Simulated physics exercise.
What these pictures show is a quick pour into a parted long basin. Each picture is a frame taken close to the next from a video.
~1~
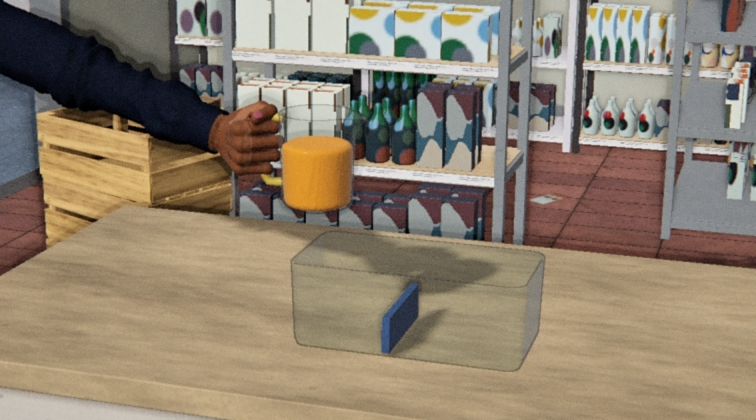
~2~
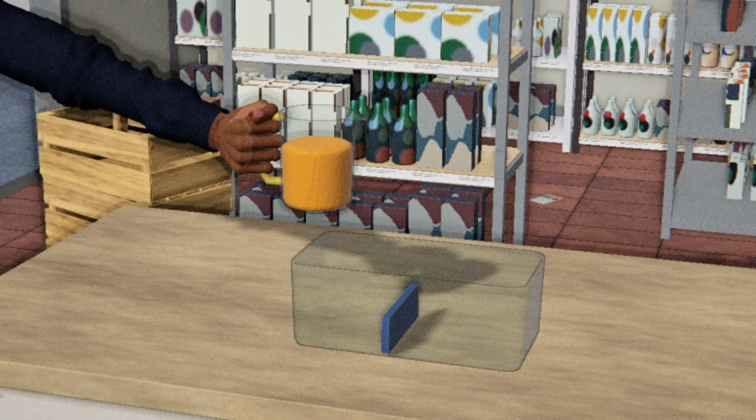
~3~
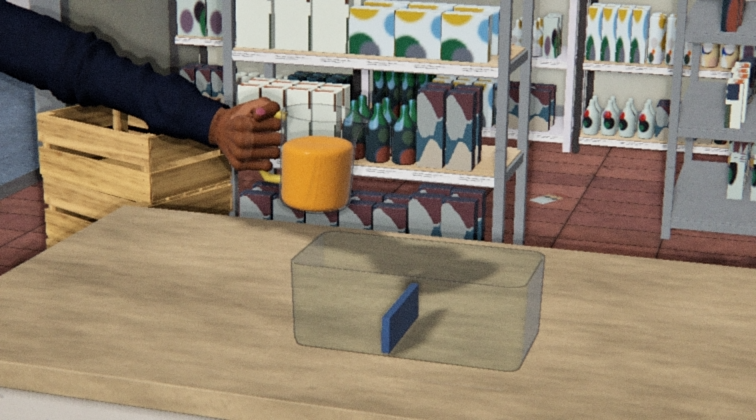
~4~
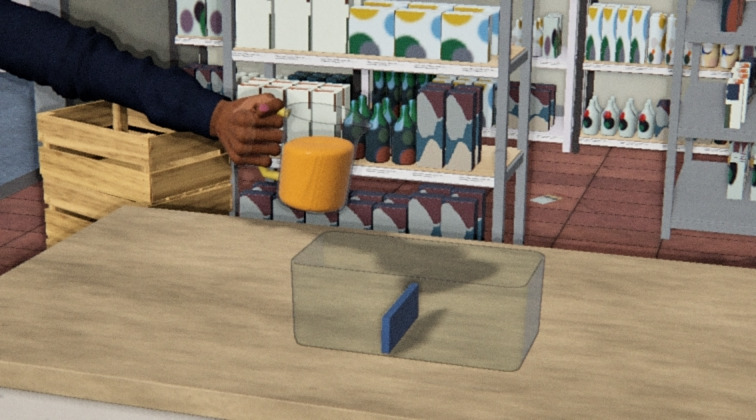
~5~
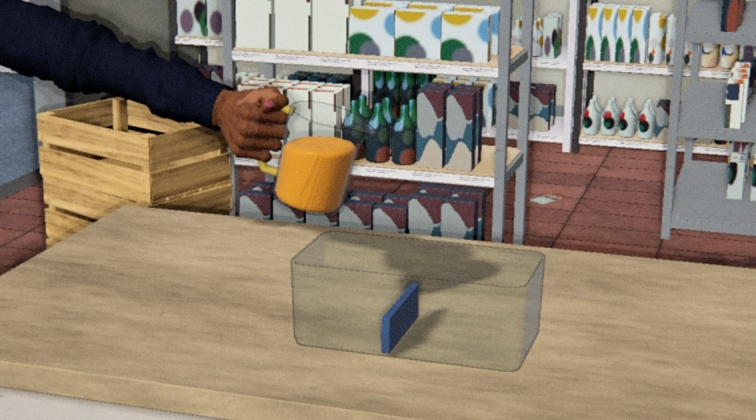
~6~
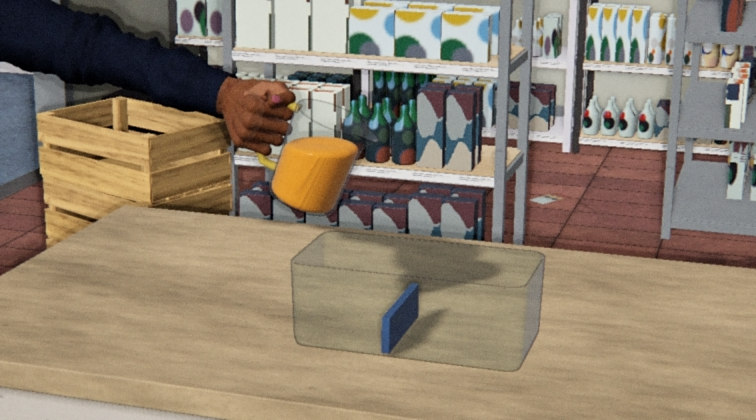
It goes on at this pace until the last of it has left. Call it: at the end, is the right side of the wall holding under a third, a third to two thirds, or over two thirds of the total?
The right side holds a third to two thirds of the total.
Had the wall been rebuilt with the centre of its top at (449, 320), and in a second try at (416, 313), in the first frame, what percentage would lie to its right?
10 per cent, then 20 per cent, roughly.
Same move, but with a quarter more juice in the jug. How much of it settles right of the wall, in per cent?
About 60 parts in a hundred, give or take.
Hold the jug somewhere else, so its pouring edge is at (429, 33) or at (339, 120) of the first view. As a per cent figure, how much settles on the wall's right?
Estimate, in order: 80 and 5 per cent.
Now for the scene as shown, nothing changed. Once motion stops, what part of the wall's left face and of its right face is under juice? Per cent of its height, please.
On the left 30 %, on the right 20 %.
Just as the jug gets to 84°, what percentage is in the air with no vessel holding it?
It's about 15 per cent.
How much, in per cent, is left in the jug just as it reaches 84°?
Remaining share, estimated: 80 %.
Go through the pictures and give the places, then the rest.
In the first picture, tilt 0°; pouring edge (367, 118); surface from (286, 141) to (352, 146); the long basin's rim runs from (307, 247) to (536, 272); the wall's top is at (401, 301).
In the second picture, tilt 1°; pouring edge (368, 119); surface from (286, 141) to (352, 147).
In the third picture, tilt 4°; pouring edge (370, 121); surface from (287, 141) to (353, 147).
In the fourth picture, tilt 8°; pouring edge (372, 126); surface from (287, 141) to (354, 148).
In the fifth picture, tilt 14°; pouring edge (376, 132); surface from (288, 143) to (356, 148).
In the sixth picture, tilt 21°; pouring edge (379, 140); surface from (288, 143) to (358, 148).
A moment on, the jug is tipped on its side and 80 per cent is still to pour, 0 is left of the wall and 4 right of it.
Next, the jug is tipped right over and 15 per cent is still to pour, 28 is left of the wall and 46 right of it.
Then the jug is tipped right over and 0 per cent is still to pour, 50 is left of the wall and 49 right of it.
Later the jug is tipped right over and 0 per cent is still to pour, 50 is left of the wall and 50 right of it.
Finally, 50 per cent lies left of the wall, 50 right of it and 1 outside.
